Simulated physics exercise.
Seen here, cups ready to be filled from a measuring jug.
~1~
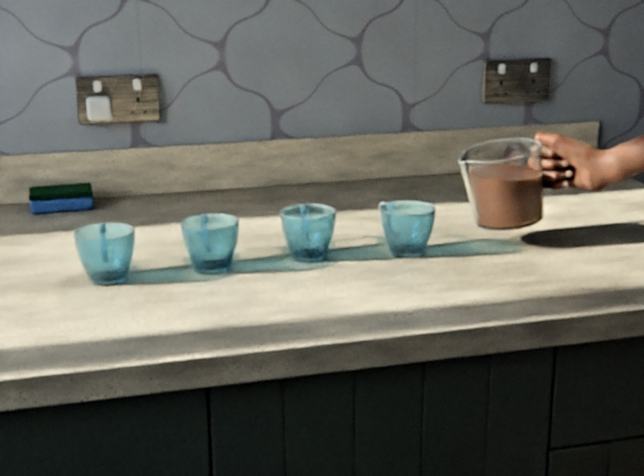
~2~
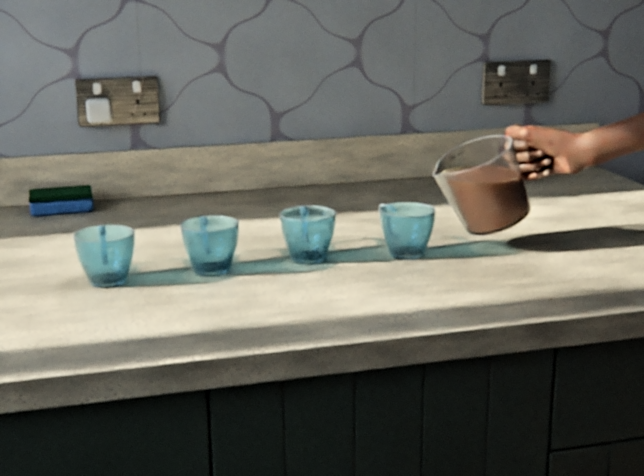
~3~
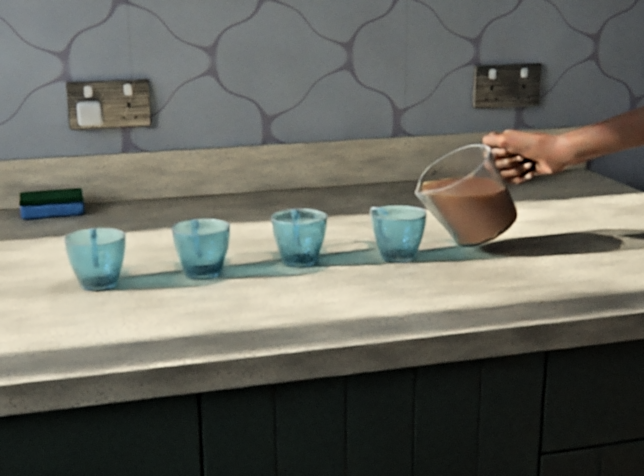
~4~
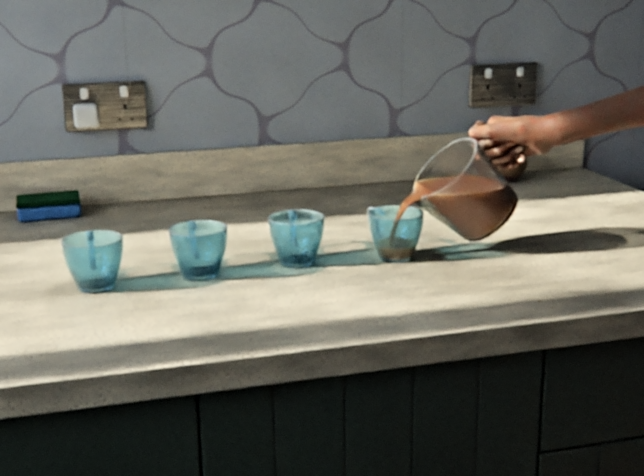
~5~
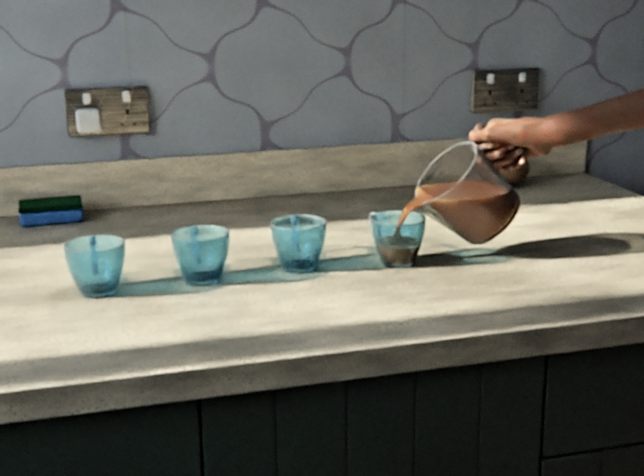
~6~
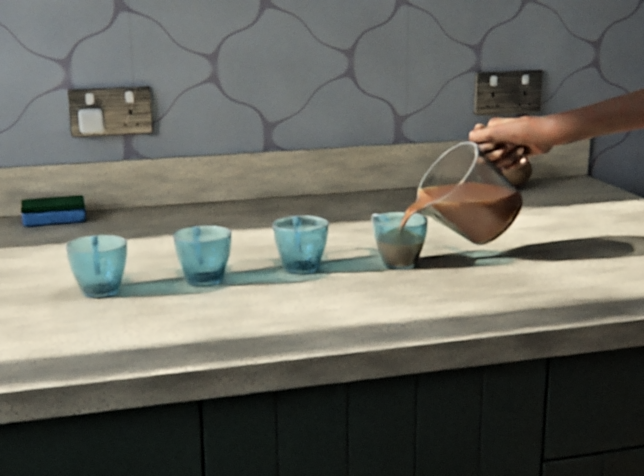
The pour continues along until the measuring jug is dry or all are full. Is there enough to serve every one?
The supply dwindles too soon.
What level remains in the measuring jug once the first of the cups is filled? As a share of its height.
Roughly 45 %.
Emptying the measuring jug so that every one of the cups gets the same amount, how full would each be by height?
70 per cent, by my count.
A moment on, the first is about three quarters full.
Further on, the first is done and the measuring jug has about two thirds of its load.
When it is over, the measuring jug is empty with two filled and the next at nearly all of a serving.
